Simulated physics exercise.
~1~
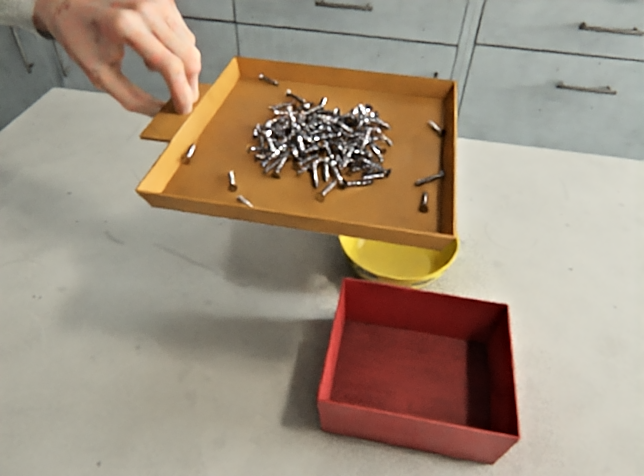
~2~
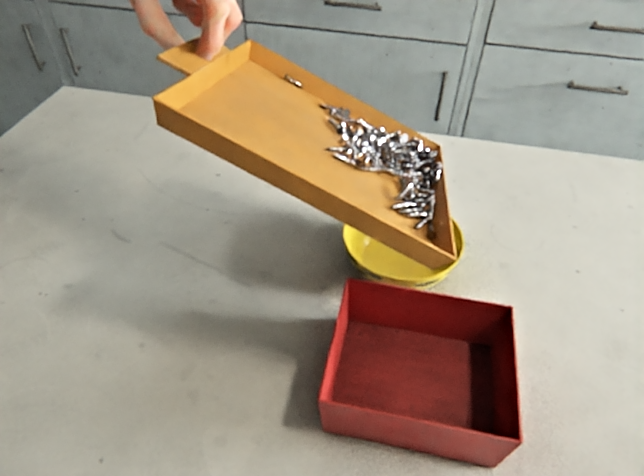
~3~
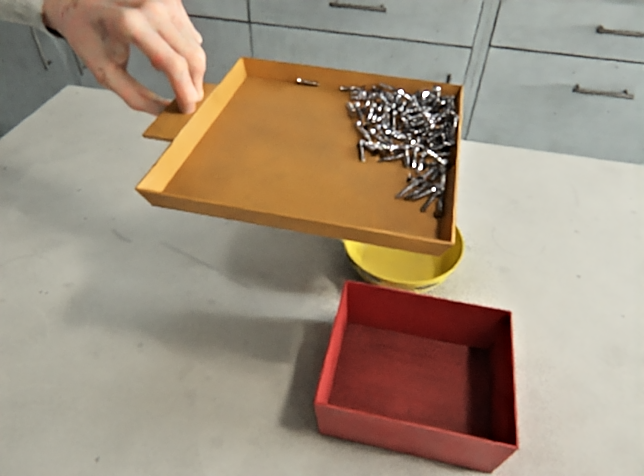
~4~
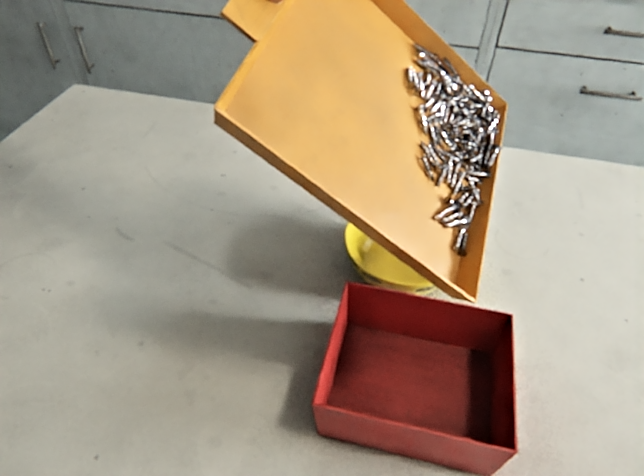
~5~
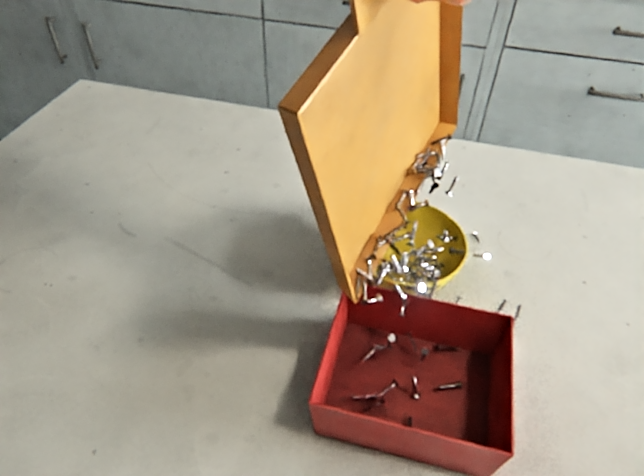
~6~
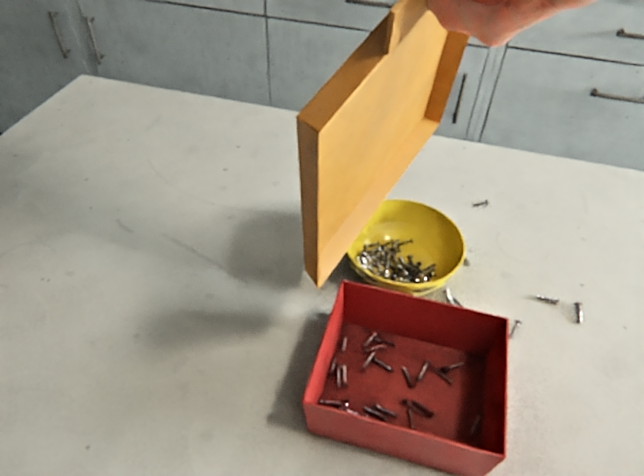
A shallow orange tray heaped with small steel screws is held by its handle above a pale table, near a yellow bowl and a red tin. The hand tips it to the right, and the screws slide into a pile along the low side. The tray comes back nearly level, with the pile staying at that edge. Then it shifts right and upward and tilts steeply, sending the screws tumbling over the edge. At the end the tray is empty, with screws in the bowl, others scattered in the tin, and some lying on the table.
